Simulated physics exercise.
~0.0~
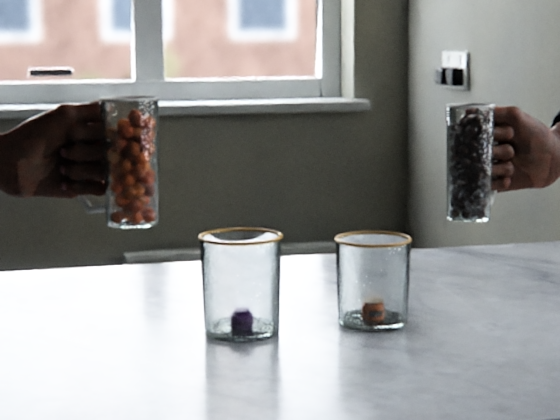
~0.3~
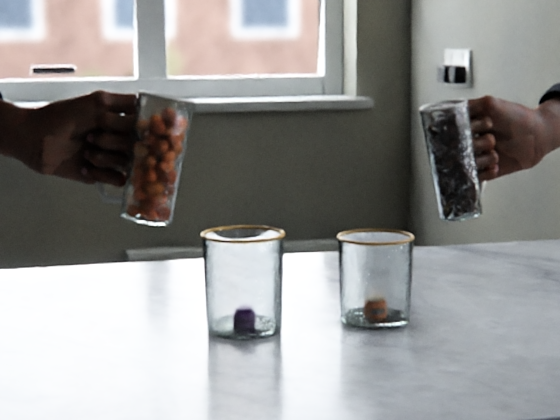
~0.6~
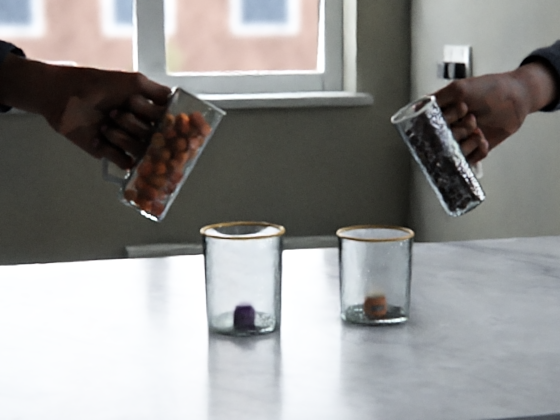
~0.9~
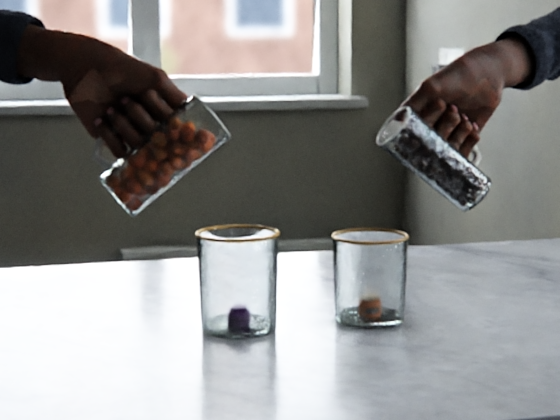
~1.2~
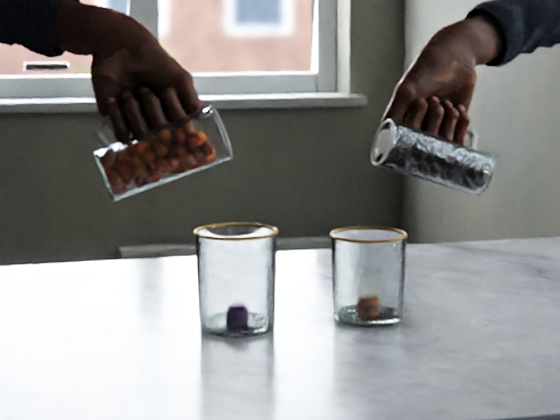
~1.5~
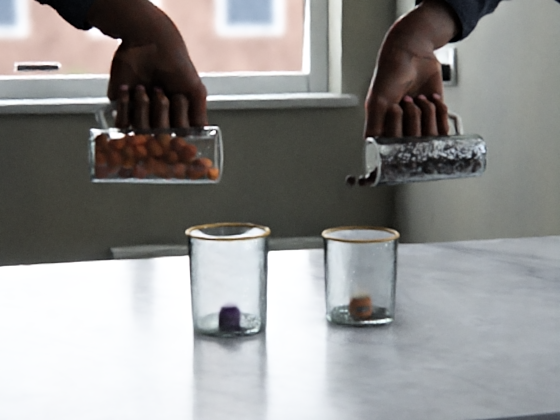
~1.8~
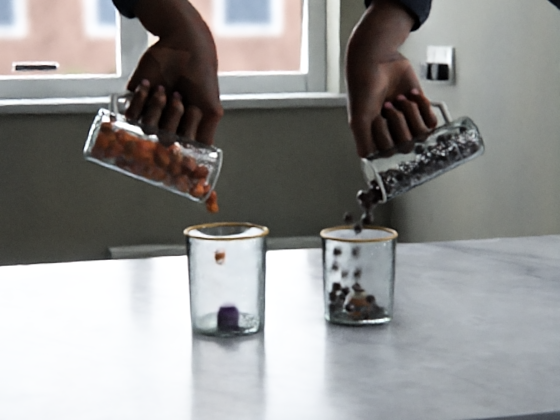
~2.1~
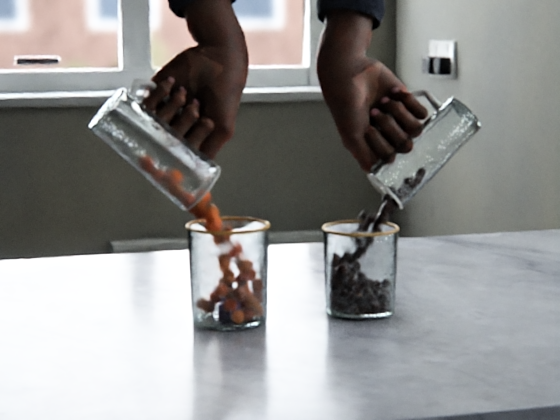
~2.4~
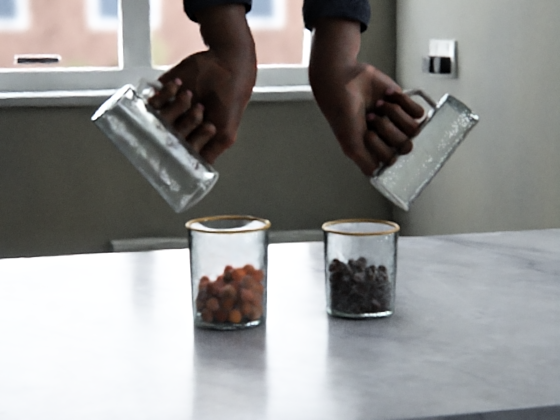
Two hands tipping glass mugs of orange and dark pieces into two gold-rimmed glasses, burying the small block in each.
